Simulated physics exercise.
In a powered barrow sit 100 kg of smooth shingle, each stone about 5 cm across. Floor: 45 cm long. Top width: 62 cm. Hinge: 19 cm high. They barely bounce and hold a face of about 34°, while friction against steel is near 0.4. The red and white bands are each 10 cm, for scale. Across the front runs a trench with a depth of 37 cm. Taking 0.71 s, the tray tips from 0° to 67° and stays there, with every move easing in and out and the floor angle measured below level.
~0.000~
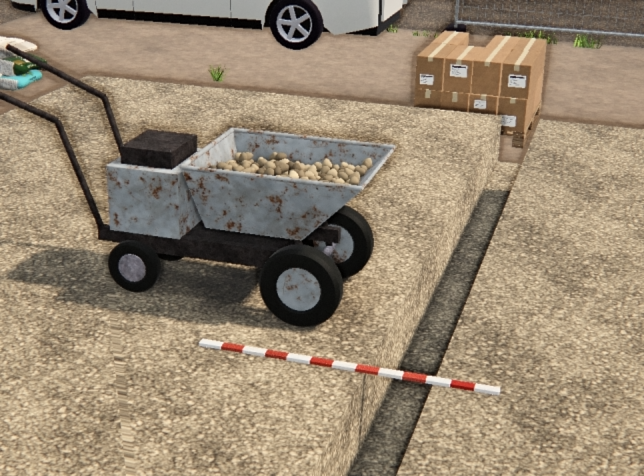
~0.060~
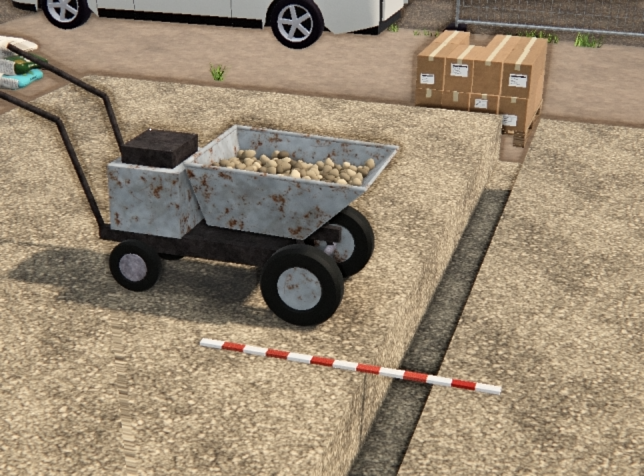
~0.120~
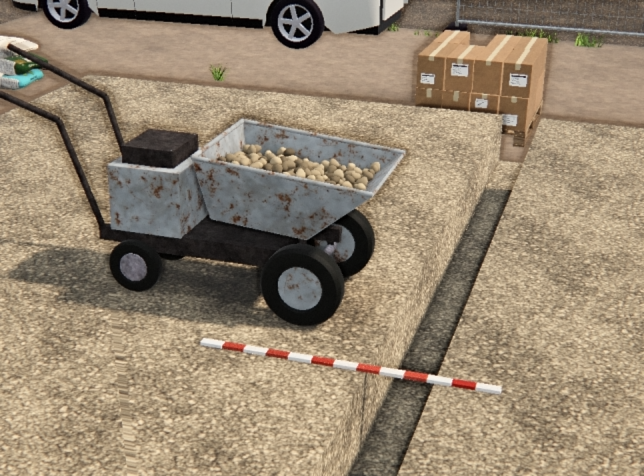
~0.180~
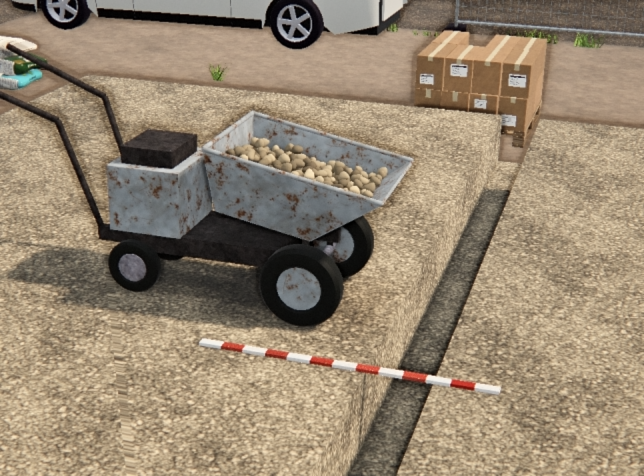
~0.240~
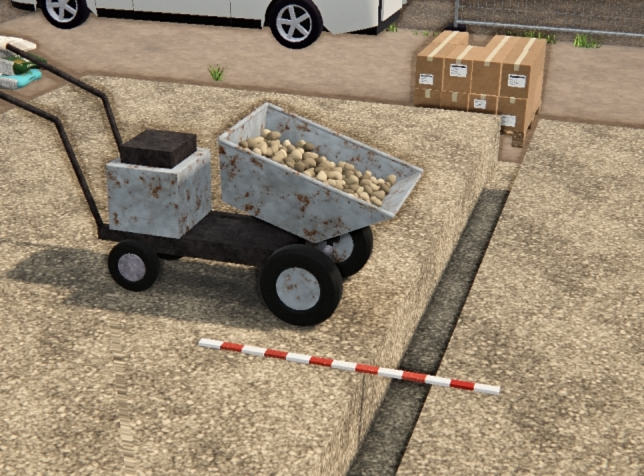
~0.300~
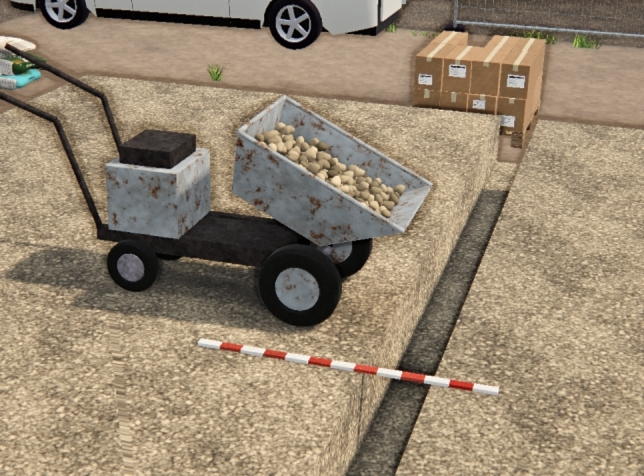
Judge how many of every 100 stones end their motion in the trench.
I would put it near 28 out of 100.
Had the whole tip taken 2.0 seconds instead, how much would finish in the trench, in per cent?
40 per cent.
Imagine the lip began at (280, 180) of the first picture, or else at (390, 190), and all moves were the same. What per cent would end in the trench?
About 80 and 5 per cent.
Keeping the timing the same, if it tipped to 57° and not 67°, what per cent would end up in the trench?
In that case near 40 per cent.
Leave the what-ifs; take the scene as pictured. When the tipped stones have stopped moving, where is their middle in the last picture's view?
I'd point somewhere around (499, 322).
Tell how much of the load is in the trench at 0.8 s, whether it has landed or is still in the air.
Roughly 5 percent of the load.
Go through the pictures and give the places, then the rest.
The first picture shows lip at (362, 189), floor tilted 0°, highest stones at (316, 171).
The second picture shows lip at (365, 190), floor tilted 1°, highest stones at (299, 168); the stones move at 0.3 m/s on average.
The third picture shows lip at (373, 195), floor tilted 5°, highest stones at (275, 160); the stones move at 0.6 m/s on average.
The fourth picture shows lip at (382, 204), floor tilted 11°, highest stones at (258, 151); the stones move at 0.8 m/s on average.
The fifth picture shows lip at (393, 216), floor tilted 18°, highest stones at (262, 140); the stones move at 0.9 m/s on average.
In the sixth picture, the tray is at 26°, its lip at (403, 232); the top of the load is at (276, 134); the stones move at 1.0 m/s on average.
After 0.5 s the floor is at 56°; 100 % in the tray; the foremost stones are at (419, 263).
After 0.8 s the floor is at 67°; 75 % in the tray, 6 % in the trench, 19 % past the trench; the foremost stones are at (498, 324).
After 1.2 s the floor is at 67°; 19 % in the tray, 13 % in the trench, 68 % past the trench; the foremost stones are at (644, 347).
After 3.1 s the floor is at 67°; 0 % in the tray, 28 % in the trench, 72 % past the trench; the foremost stones are past the picture's edge.
